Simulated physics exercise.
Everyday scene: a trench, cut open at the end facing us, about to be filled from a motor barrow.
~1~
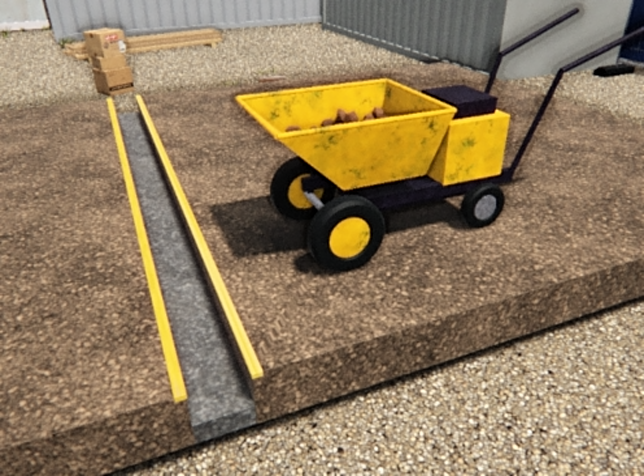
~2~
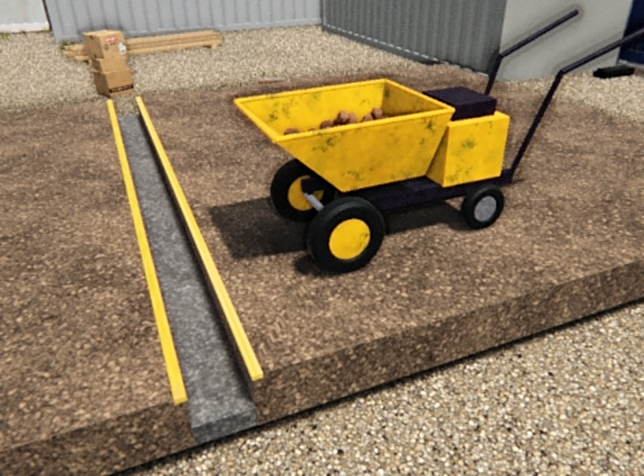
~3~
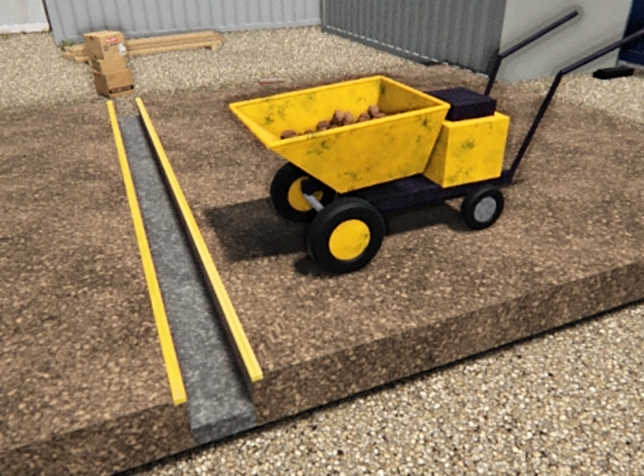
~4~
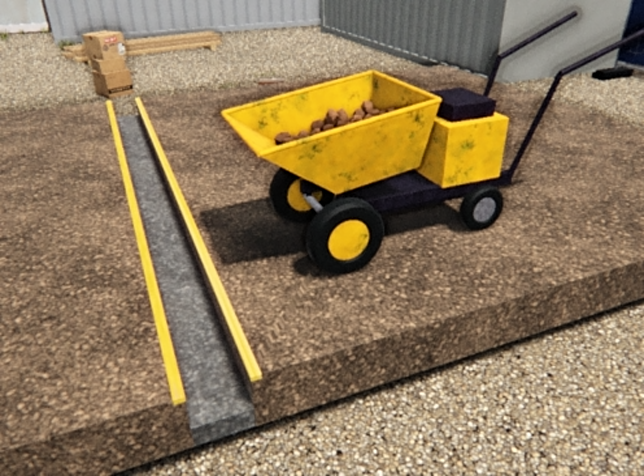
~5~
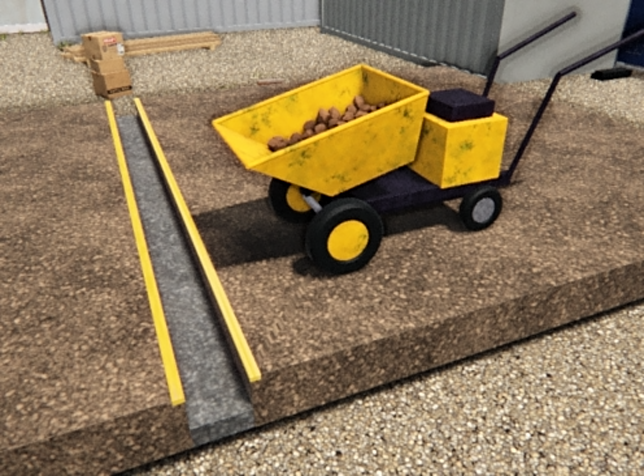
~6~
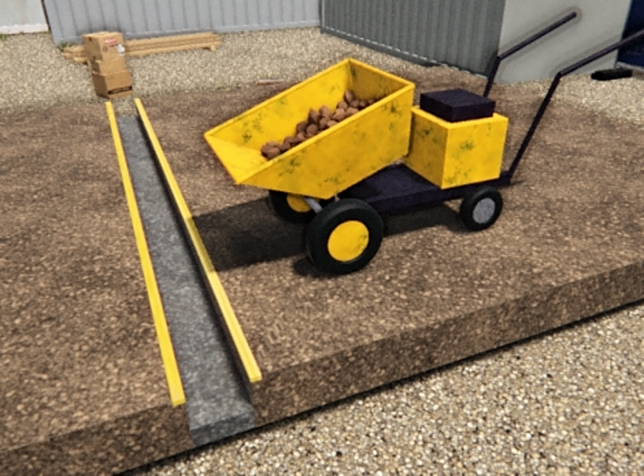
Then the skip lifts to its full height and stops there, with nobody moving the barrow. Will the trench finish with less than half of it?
No, more than half.
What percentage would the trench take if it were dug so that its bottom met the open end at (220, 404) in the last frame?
The share would be around 50 per cent.
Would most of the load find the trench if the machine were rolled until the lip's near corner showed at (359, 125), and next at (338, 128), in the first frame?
For the first try, shy of half; for the second, shy of half.
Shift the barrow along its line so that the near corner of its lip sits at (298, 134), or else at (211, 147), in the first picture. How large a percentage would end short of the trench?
You'd get around 10 in a hundred, then 0 in a hundred.
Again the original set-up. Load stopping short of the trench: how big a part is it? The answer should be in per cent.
It works out to roughly 0 percent.
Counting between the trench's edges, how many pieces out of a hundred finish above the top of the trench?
I'd put it near 5 per cent.
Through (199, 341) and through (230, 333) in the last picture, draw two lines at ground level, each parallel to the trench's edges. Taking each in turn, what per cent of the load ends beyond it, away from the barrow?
I'd say some 40 in a hundred, and after that 70 in a hundred.
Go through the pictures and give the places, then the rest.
The first picture shows lip of the skip (277, 137), level; top of the load (364, 131), clay clods; first edge of the trench (237, 327); far edge (168, 345), the trench under half as wide as the skip, and about half as deep as wide.
The second picture shows lip of the skip (275, 140), tipped barely; top of the load (362, 132).
The third picture shows lip of the skip (269, 146), tipped barely; top of the load (364, 127).
The fourth picture shows lip of the skip (260, 154), tipped a little; top of the load (372, 123).
The fifth picture shows lip of the skip (249, 166), tipped a little; top of the load (363, 120).
The sixth picture shows lip of the skip (238, 181), tipped clearly; top of the load (354, 117); first edge of the trench (236, 330); far edge (166, 349).
Just after the last frame, skip tipped steeply; every one in the skip.
A moment on, skip tipped right over; roughly two thirds in the skip; roughly a third in or heaped over the trench; just a few falling.
Further on, skip tipped right over; roughly a third in the skip; roughly two thirds in or heaped over the trench; about a tenth beyond it.
When it is over, skip tipped right over; roughly a quarter in the skip; roughly two thirds in or heaped over the trench; about a tenth beyond it.
